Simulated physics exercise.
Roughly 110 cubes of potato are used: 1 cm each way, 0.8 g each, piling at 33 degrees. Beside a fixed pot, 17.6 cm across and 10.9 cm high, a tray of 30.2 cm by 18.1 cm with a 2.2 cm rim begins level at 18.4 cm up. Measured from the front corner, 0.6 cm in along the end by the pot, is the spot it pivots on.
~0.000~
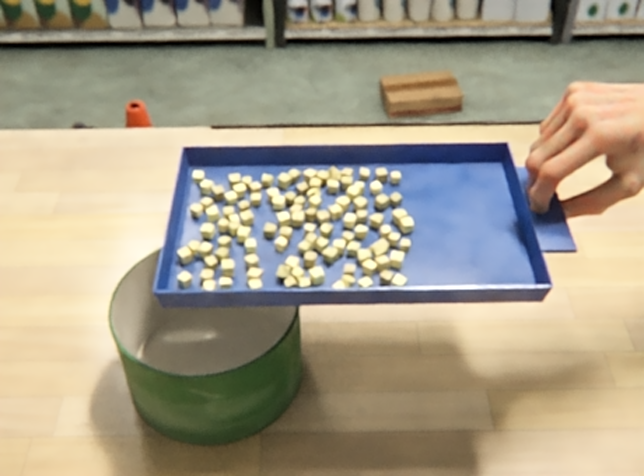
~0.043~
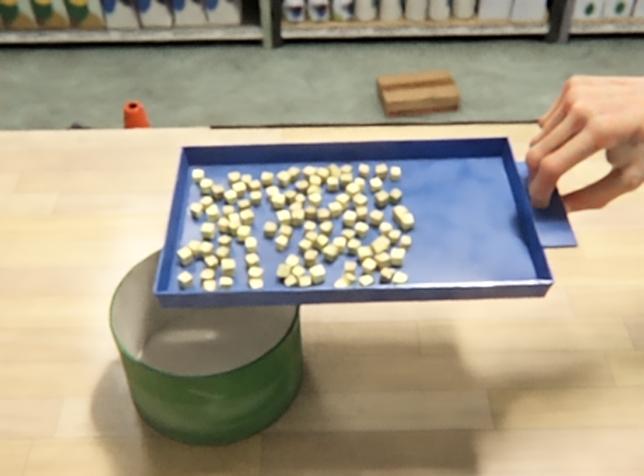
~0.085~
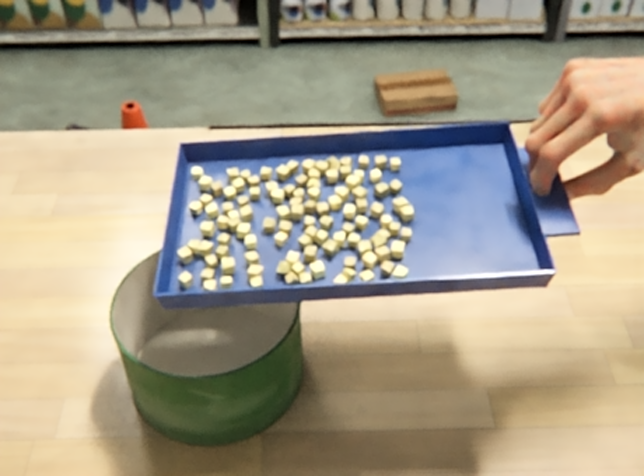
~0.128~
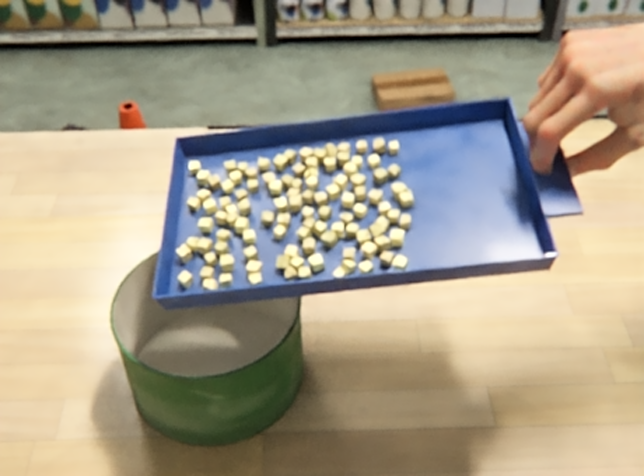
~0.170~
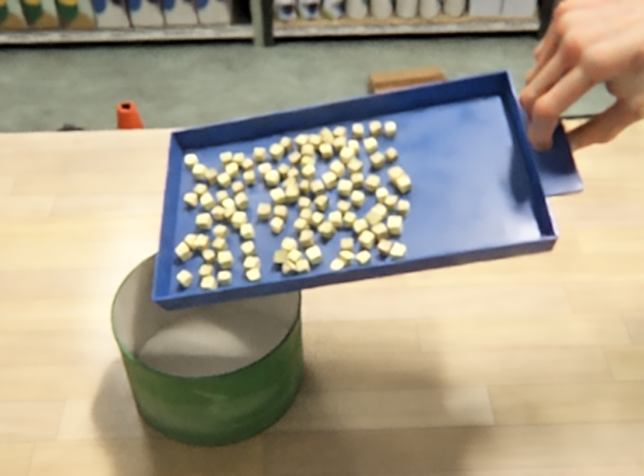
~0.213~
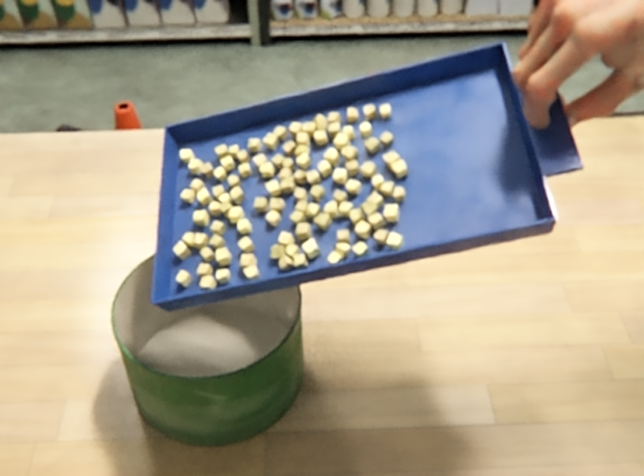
In this clip, a hand holds a blue tray scattered with small pale cubes above a green pot on a wooden surface, then raises the tray's right side so that it slants down toward the left, the cubes barely shifting on it.
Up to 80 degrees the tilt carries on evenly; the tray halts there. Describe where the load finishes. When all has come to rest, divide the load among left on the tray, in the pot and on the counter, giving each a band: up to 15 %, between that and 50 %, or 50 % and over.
Tray: Between 15 and 50 %; pot: Up to 15 %; counter: 50 % and over.
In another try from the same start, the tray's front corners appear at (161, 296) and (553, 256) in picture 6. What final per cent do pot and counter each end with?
Pot 0; counter 20.
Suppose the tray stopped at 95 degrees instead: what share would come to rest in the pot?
That would be around 0 percent.
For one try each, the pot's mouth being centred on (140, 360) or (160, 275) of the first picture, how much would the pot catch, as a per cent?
I'd say close to 60 percent for the first spot and 0 percent for the second.
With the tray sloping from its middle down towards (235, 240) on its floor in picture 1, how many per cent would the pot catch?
15 %.
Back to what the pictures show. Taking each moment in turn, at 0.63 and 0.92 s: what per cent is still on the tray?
The figures go 100 and then 35.
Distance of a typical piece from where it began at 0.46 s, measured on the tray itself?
About 2 cm.
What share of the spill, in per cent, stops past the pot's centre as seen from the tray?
Estimate: Roughly 100 per cent of the pieces.
After 0.46 s, tilt 50 degrees; the tray holds 100 %, the pot 0 %.
Then, at 0.63 s, tilt 71 degrees; the tray holds 100 %, the pot 0 %.
After 0.92 s, tilt 80 degrees; the tray holds 35 %, the pot 0 %.
By 2.2 s all is still; tray 25 %, pot 0 %, counter 75 %.
